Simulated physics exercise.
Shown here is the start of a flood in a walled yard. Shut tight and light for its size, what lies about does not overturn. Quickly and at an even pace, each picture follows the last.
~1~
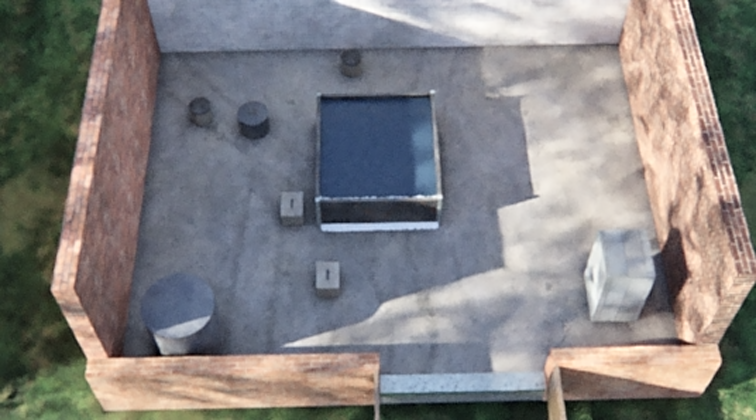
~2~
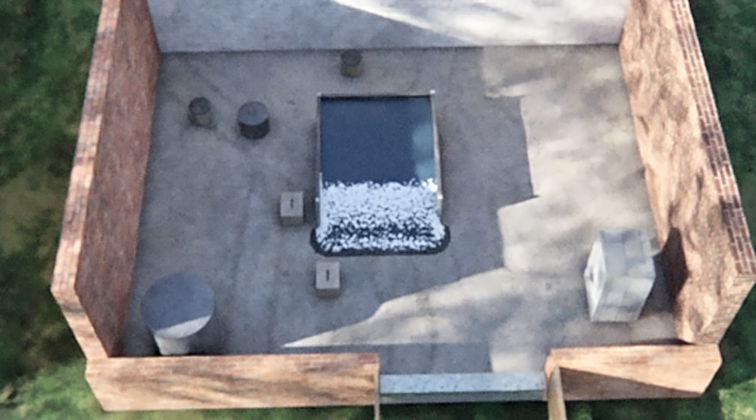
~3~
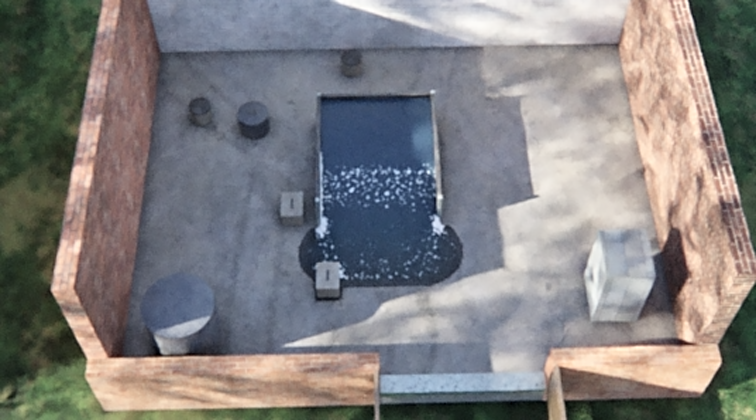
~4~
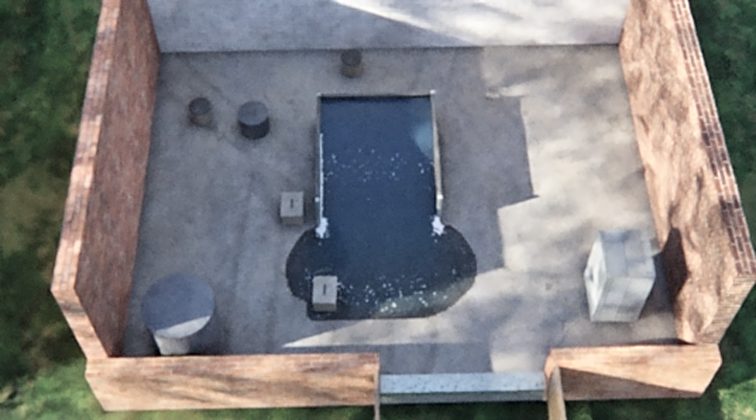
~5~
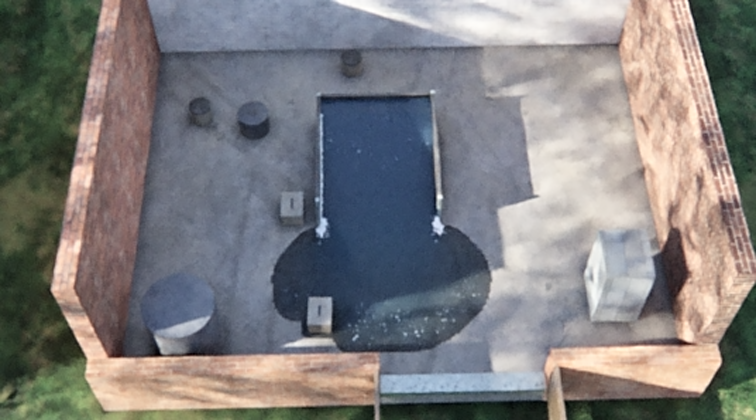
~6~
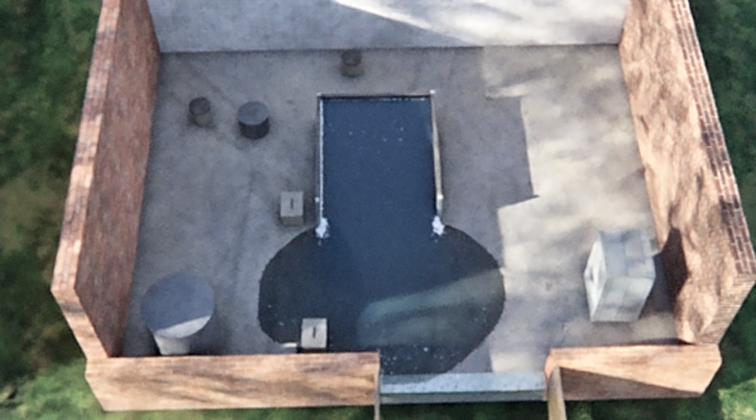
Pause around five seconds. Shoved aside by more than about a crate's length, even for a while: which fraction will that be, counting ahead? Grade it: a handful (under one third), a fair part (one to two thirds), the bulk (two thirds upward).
A handful.
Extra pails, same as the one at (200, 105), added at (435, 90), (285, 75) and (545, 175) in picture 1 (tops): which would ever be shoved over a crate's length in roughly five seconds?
Item by item: Remains in place, remains in place, remains in place.
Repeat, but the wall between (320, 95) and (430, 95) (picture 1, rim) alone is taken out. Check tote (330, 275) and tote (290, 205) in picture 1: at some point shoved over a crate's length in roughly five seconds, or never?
Lab note, as listed: Stayed below that mark / stayed below that mark.
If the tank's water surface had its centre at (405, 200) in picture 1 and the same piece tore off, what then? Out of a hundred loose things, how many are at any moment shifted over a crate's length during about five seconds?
Some 0 per cent.
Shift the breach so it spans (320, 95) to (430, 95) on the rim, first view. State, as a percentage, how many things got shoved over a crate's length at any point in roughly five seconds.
Near 60 in a hundred.
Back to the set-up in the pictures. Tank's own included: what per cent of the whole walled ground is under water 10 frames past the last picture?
Roughly 35 %.
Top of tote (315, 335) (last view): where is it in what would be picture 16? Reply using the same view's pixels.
Estimated top position: Approximately (228, 345).
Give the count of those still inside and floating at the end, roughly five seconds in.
Tally: 2.
A moment on, 1 of 5 are well off their spots; 1 afloat.
Next, 1 of 5 are well off their spots; 1 afloat.
Later, 1 of 5 are well off their spots; 1 afloat.
In the end, 1 of 5 are well off their spots, and 1 have been at some point; 2 afloat.
